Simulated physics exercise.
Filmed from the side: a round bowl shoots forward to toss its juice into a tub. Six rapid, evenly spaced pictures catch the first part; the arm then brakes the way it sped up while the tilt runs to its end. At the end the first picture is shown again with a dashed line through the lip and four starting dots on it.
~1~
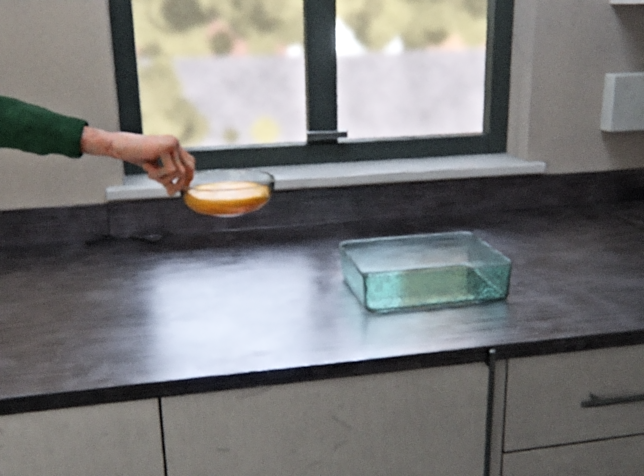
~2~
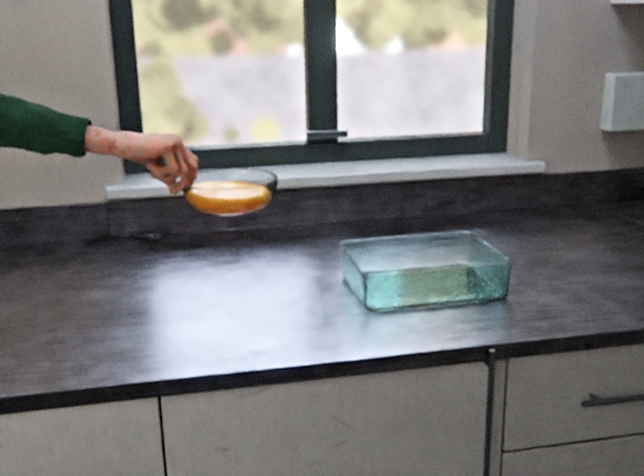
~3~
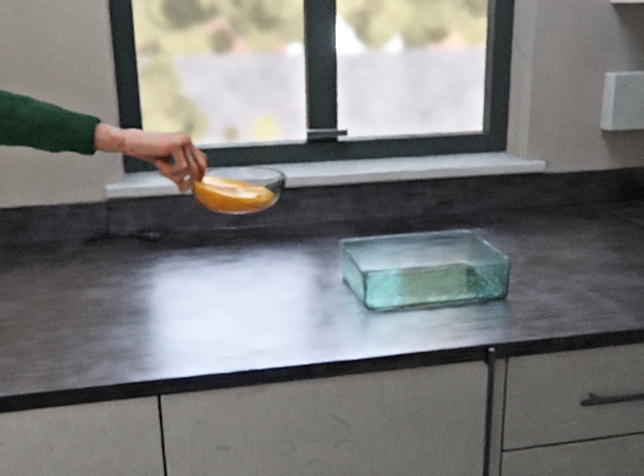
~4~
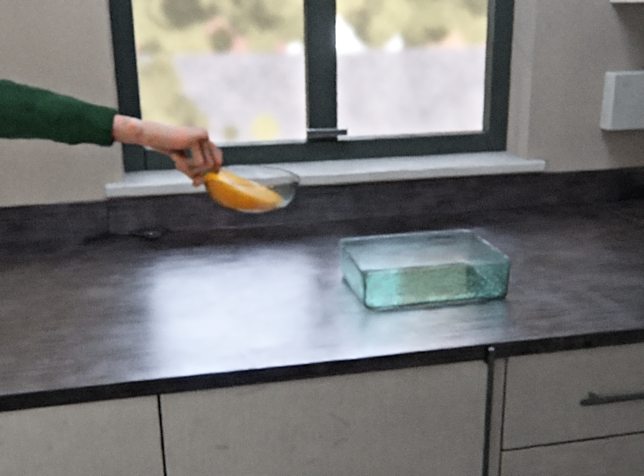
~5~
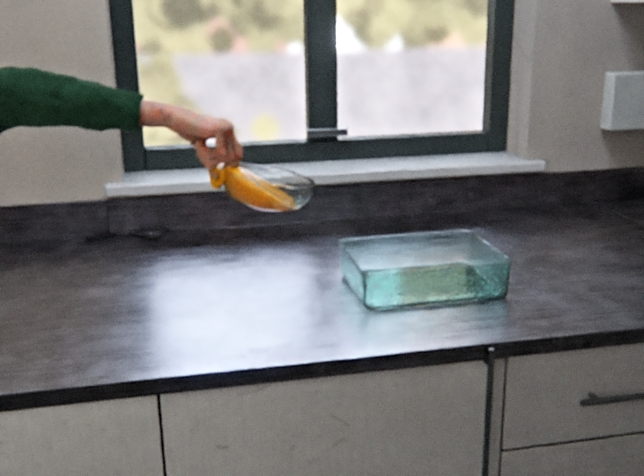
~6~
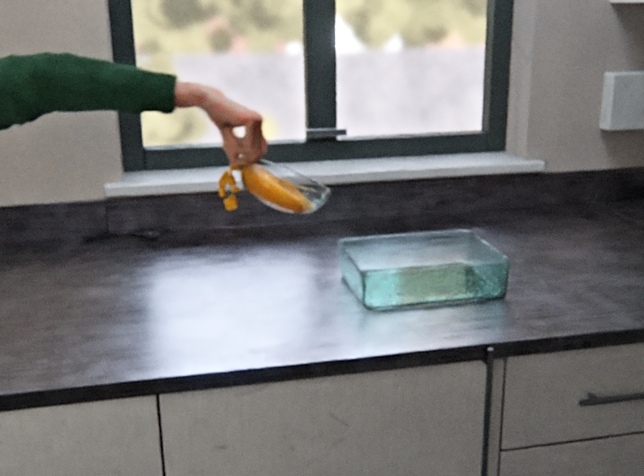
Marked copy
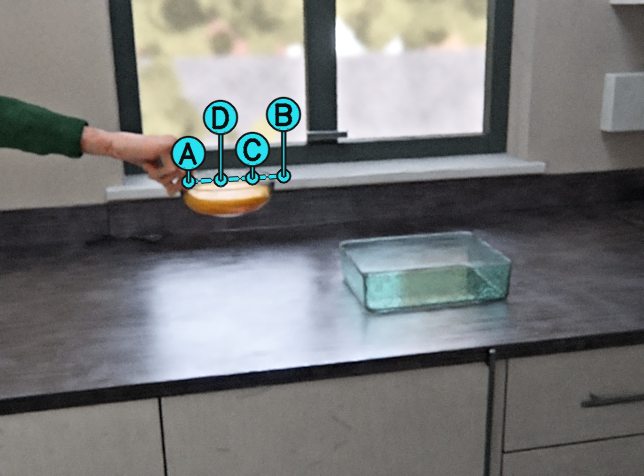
In the video, a hand in a green sleeve moves a glass bowl of orange liquid rightward above a dark counter near a clear tub, tilting it as liquid slops over the bowl's left rim and drops behind it.
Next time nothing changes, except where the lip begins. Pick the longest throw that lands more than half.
The limit is D.
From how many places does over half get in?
Three of the four.
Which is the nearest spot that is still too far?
It is A.
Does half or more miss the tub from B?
No, that is safe.
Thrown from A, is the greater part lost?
Yes, that goes wrong.
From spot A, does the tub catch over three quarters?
No.
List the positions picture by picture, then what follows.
The first frame shows upright, lip at (273, 176); tub from (364, 312) to (507, 298); nothing has left yet.
The second frame shows upright, lip at (275, 175); nothing has left yet.
The third frame shows upright, lip at (284, 174); nothing has left yet.
The fourth frame shows tipped about 4°, lip at (297, 175); juice is over the rim, down to (202, 177).
The fifth frame shows tipped about 12°, lip at (314, 181); juice is over the rim, down to (218, 185).
The sixth frame shows tipped about 24°, lip at (328, 190); juice is over the rim, down to (227, 206).
In cyan, A at (188, 181); B at (283, 176); C at (252, 177); D at (220, 179).
With A, about 33 % lands in the tub, 60 % falls short and 6 % goes beside or beyond.
With B, about 74 % lands in the tub, 11 % falls short and 15 % goes beside or beyond.
With C, about 72 % lands in the tub, 12 % falls short and 16 % goes beside or beyond.
With D, about 63 % lands in the tub, 25 % falls short and 12 % goes beside or beyond.
